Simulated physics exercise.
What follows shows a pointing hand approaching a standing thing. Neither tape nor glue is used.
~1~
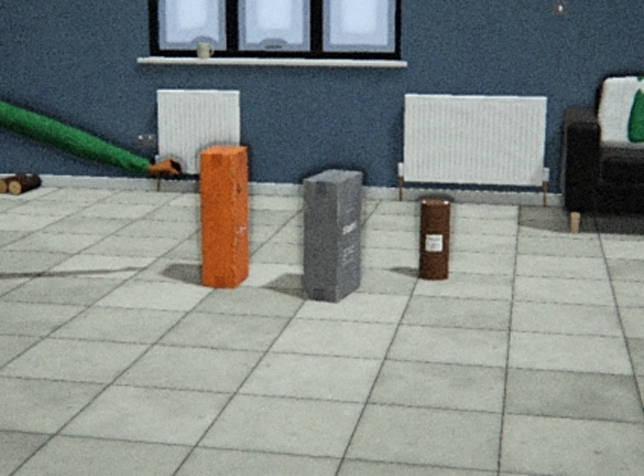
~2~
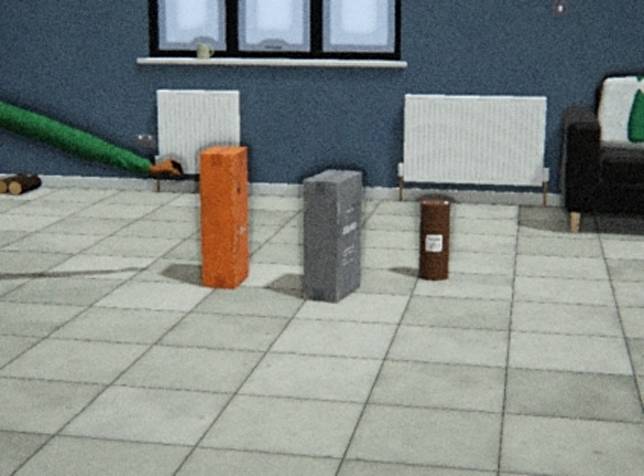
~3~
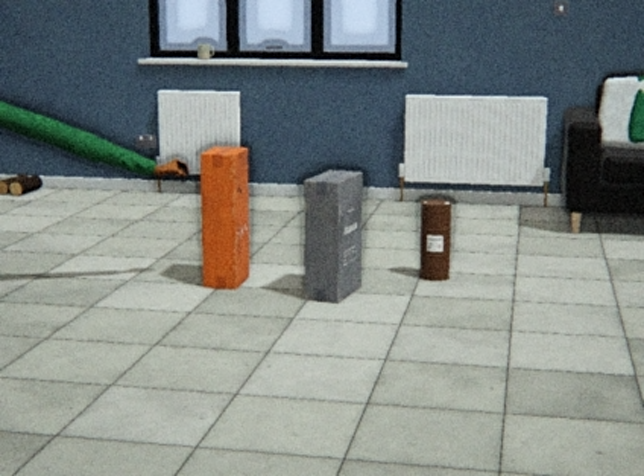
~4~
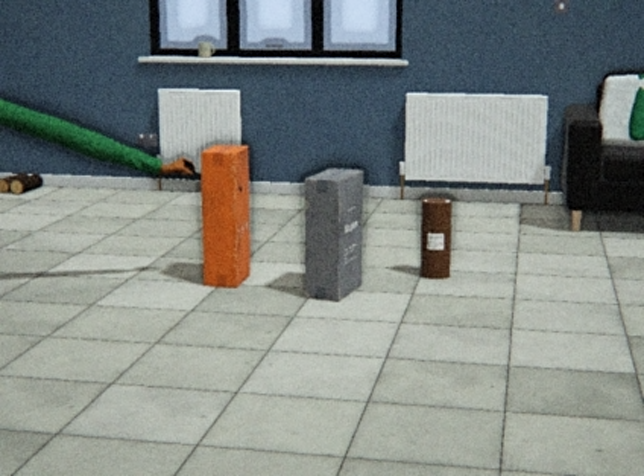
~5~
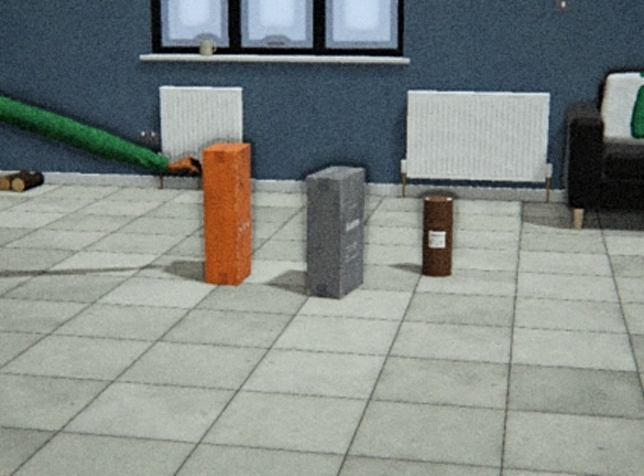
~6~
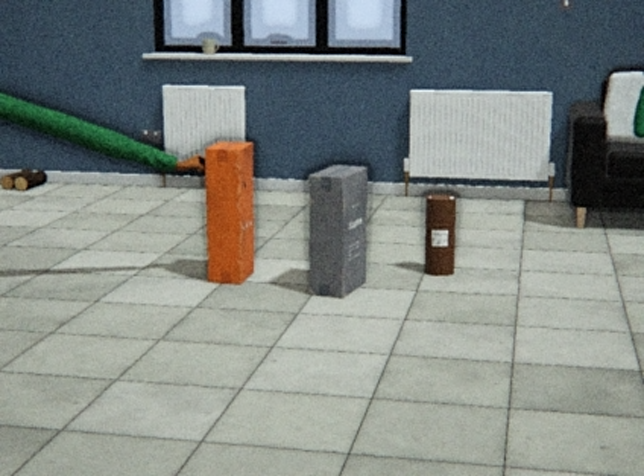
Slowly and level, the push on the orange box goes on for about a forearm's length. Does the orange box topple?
Yes.
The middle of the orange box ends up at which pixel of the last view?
It winds up at roughly (302, 266).
Then, 1.10 s later than the last frame, orange box tilted by 41° near (277, 220).
Then, 1.40 s later than the last frame, orange box tilted by 72° near (296, 246).
When it is over, lying over on the floor, orange box. End places, in pixels of the last picture, orange box near (302, 266).
